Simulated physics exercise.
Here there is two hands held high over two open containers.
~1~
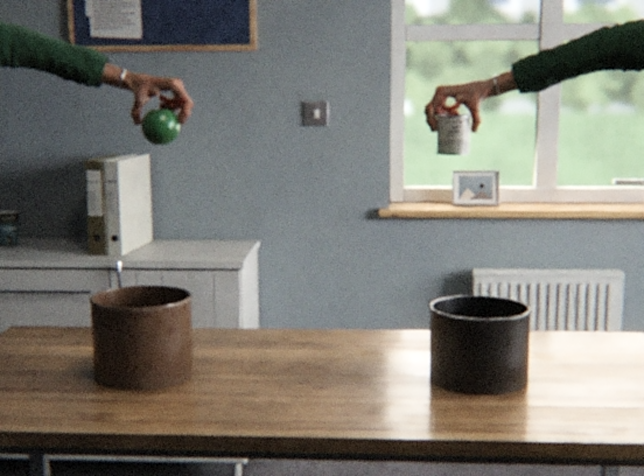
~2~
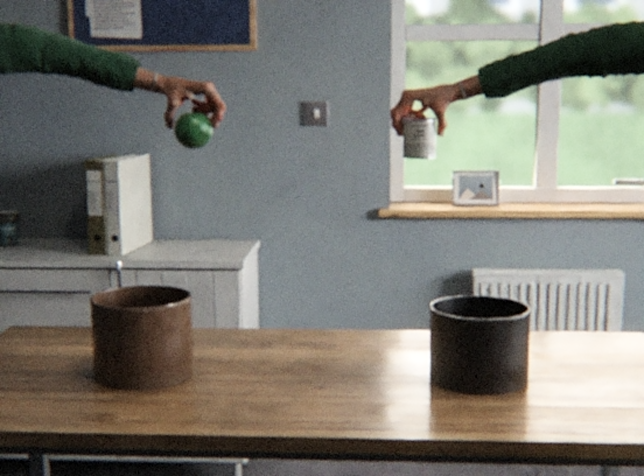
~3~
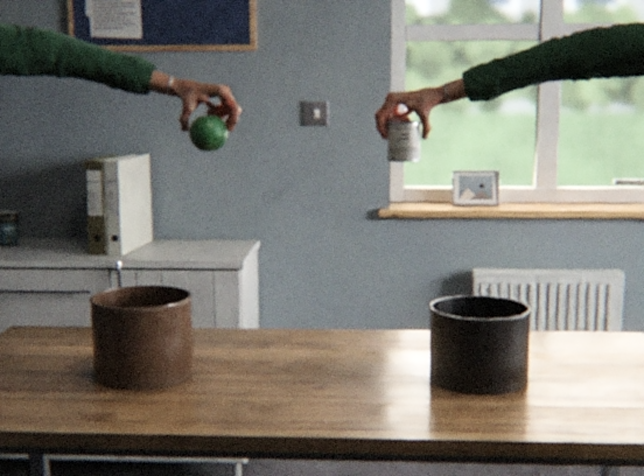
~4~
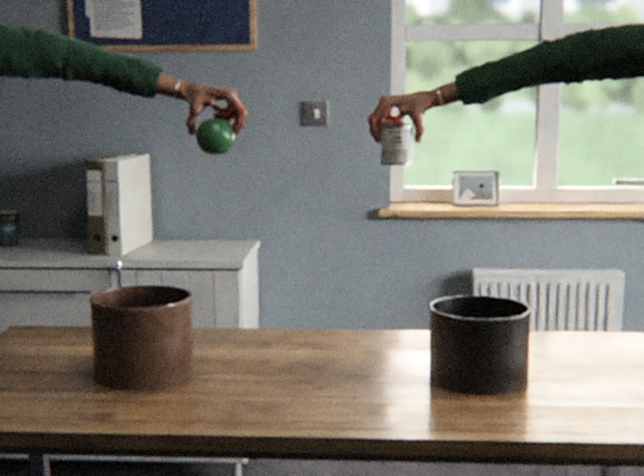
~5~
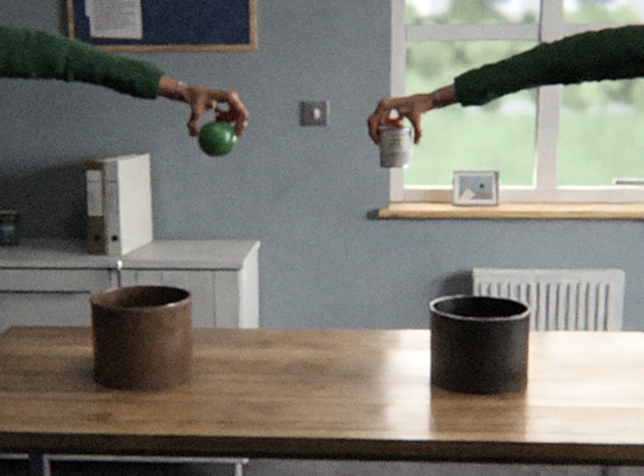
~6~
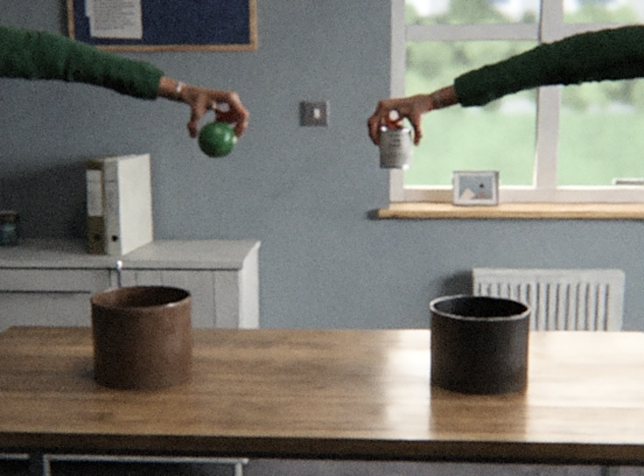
Two hands holding a green apple and a white tin move inward above two open containers on a wooden table.
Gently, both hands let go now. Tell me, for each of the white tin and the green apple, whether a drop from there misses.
Per thing - white tin: A miss; green apple: A miss.
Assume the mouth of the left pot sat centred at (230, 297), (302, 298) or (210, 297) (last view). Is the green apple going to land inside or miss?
Try by try, it lands inside; is not caught; ends up inside.
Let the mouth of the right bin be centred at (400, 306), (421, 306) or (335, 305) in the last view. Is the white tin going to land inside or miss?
Try by try, it is caught; is caught; misses.
Then, 0.20 s after the last picture, white tin falling near (395, 209); green apple falling near (218, 201).
At rest, the white tin falls beside it, near (394, 360); the green apple falls beside it, near (222, 358).
